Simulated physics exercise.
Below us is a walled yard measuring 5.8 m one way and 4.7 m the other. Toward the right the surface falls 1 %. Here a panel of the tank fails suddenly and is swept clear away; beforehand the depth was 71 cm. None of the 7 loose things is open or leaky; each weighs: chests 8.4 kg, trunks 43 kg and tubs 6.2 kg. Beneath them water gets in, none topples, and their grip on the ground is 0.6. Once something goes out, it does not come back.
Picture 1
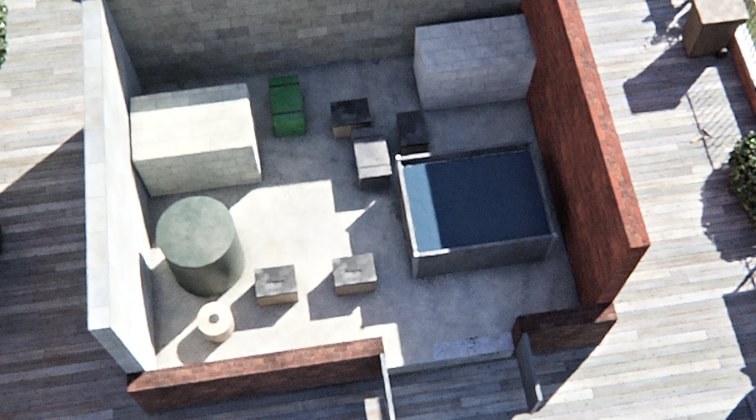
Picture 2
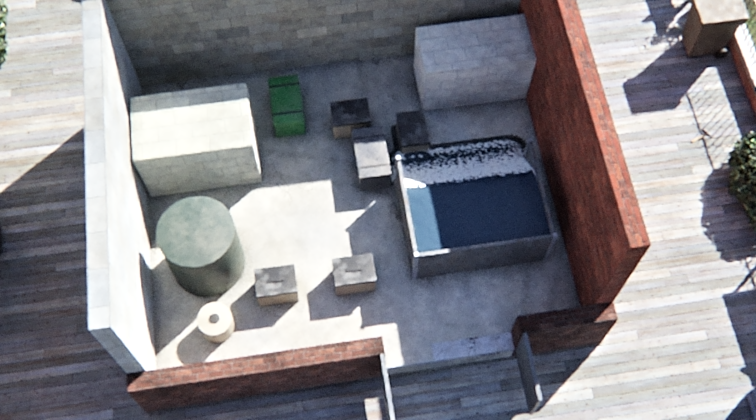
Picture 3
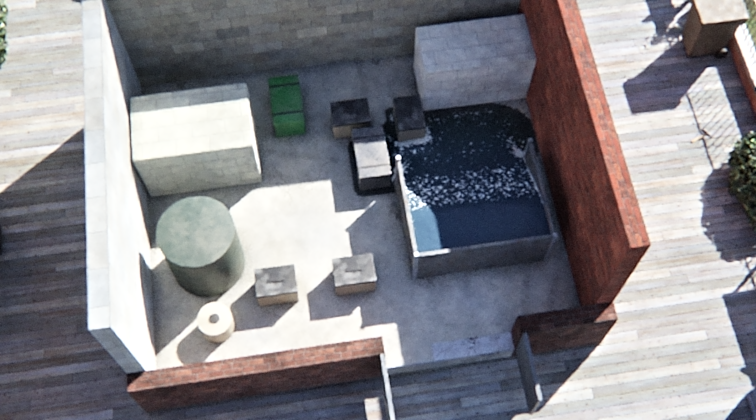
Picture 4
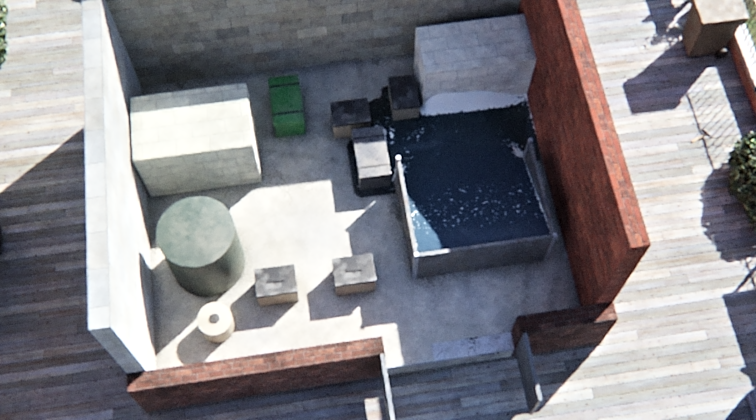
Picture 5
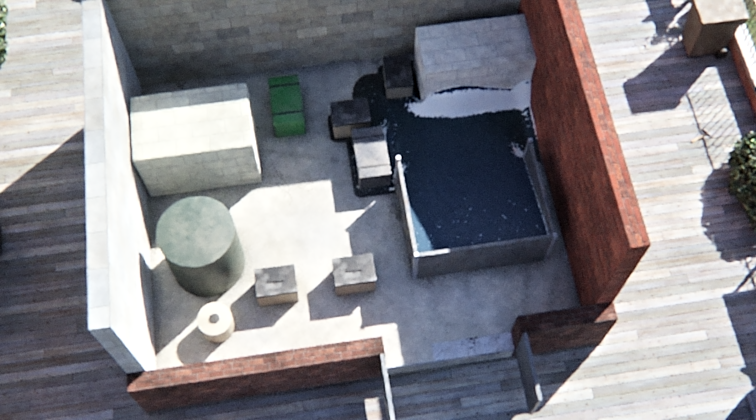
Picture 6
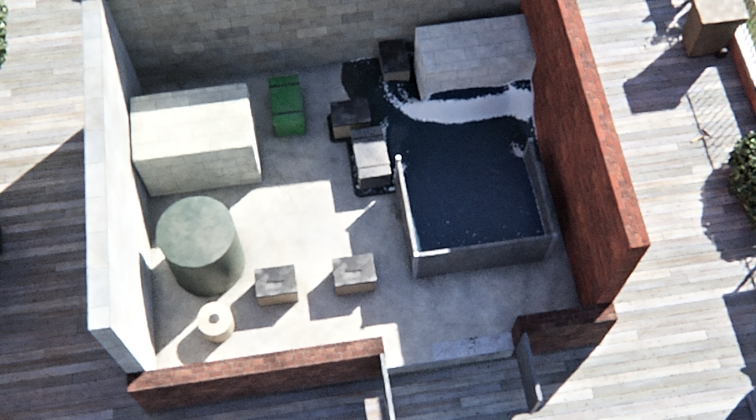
At the start, dark water sits level in an open tank on the right of a walled yard scattered with blocks. The tank's far side gives way and water surges out with white foam, pushing one small grey block toward the back wall and spreading around its neighbours, while the green block stays put.
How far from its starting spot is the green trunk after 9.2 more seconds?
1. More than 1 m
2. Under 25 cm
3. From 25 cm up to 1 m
Option 3: From 25 cm up to 1 m.
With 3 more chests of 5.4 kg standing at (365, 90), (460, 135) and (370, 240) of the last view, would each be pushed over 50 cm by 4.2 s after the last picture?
So that's beyond the threshold, beyond the threshold and within the threshold, in that sequence.
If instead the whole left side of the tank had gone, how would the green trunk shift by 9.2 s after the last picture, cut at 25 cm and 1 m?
Note: Green trunk unmoved.
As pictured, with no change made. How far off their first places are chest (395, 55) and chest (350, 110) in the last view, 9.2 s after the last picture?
Lab note - net shifts in order: 50 cm; 150 cm.
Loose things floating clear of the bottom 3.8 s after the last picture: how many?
At that time the total is 2.
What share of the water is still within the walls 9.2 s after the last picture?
About 92 in a hundred parts of the water.
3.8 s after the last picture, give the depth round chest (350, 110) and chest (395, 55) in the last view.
Depths: Near 3 cm, then near 12 cm.
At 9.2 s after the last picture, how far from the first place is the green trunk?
Measured offset: Near 60 cm.
Then, 1.2 s after the last picture the green trunk is near (278, 102), 0.1 m from its start, aground; 0 of 7 are out; 1 afloat.
Then, 3.8 s after the last picture the green trunk is near (270, 105), 0.2 m from its start, afloat; 0 of 7 are out; 2 afloat.
Then, 6.2 s after the last picture the green trunk is near (285, 128), 0.5 m from its start, afloat; 0 of 7 are out; 6 afloat.
Then, 9.2 s after the last picture the green trunk is near (286, 136), 0.6 m from its start, aground; 0 of 7 are out; 5 afloat.
